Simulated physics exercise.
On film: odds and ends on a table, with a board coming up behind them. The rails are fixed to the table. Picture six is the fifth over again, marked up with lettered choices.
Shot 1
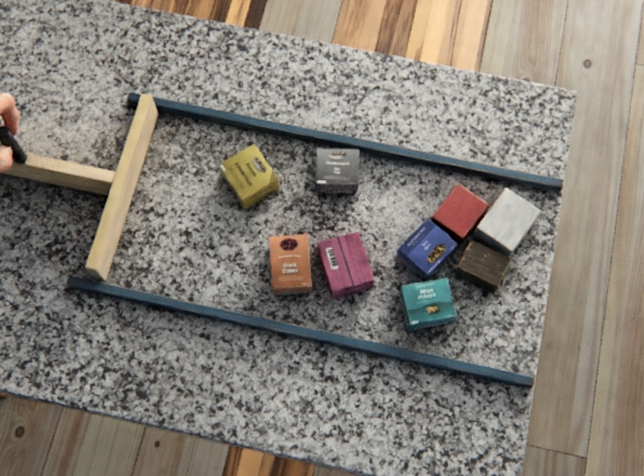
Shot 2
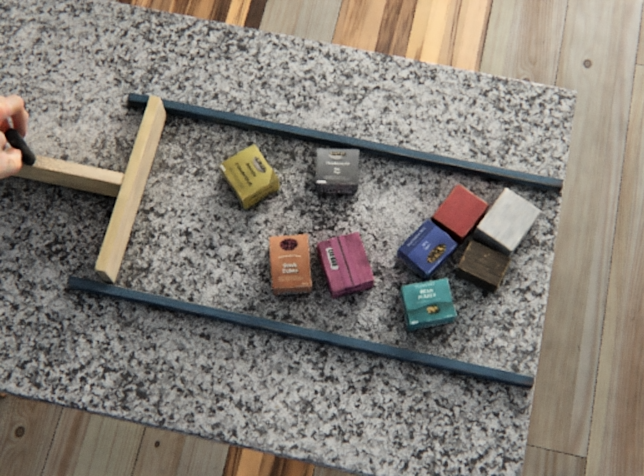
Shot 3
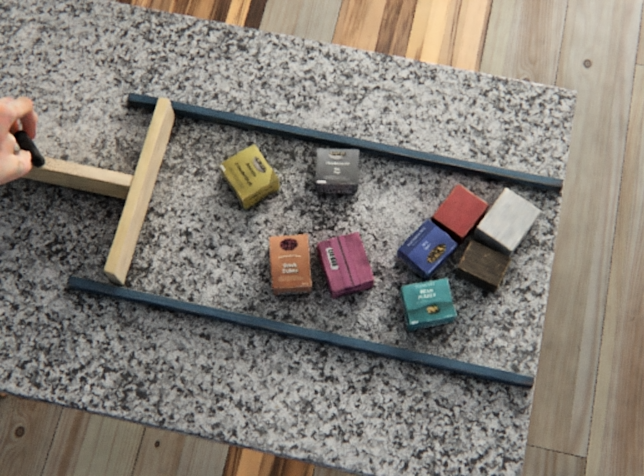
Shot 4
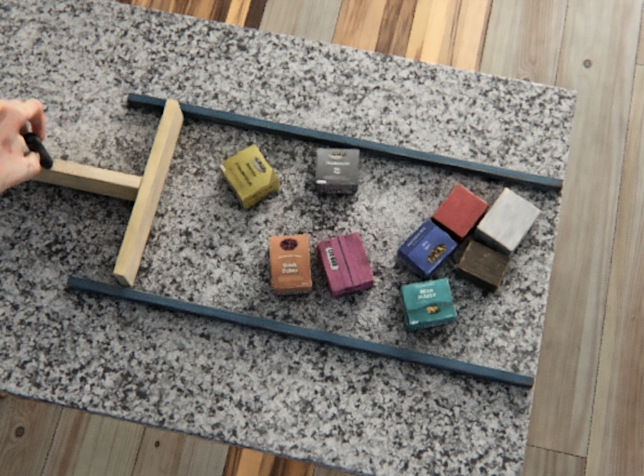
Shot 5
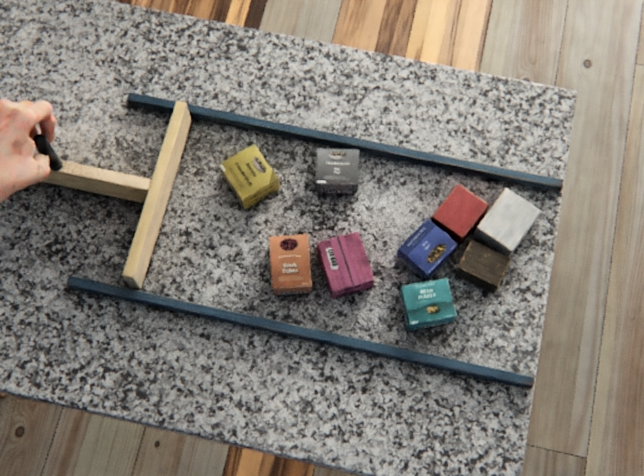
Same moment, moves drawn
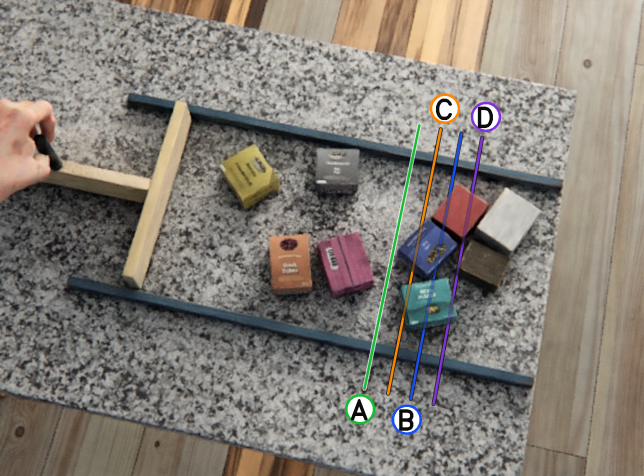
The clip opens on a speckled stone tabletop where small colored boxes sit scattered between two dark blue rails, with a T-shaped wooden board at the left. A hand at the left edge pushes the board slowly rightward by a short distance, narrowing the gap to the boxes, which stay still.
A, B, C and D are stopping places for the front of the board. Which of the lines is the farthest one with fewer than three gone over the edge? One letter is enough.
At B, and not beyond.
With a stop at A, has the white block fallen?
By then, no.
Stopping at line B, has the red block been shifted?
Yes.
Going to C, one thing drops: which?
It is the black block.
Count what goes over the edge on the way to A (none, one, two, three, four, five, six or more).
By then, none.
On the marked copy, A at (393, 250); B at (437, 259); C at (416, 255); D at (459, 264).
Taking B. A third of the way, board (256, 207); yellow packet (301, 194); white block (507, 224).
Two thirds of the way, board (357, 228); black block (506, 271); white block (511, 222).
When it is over, board (437, 245); black block over the edge; turquoise box (537, 335); one fallen.
As for the rest, A is within the limit but short; C is within the limit but short; D drops four.
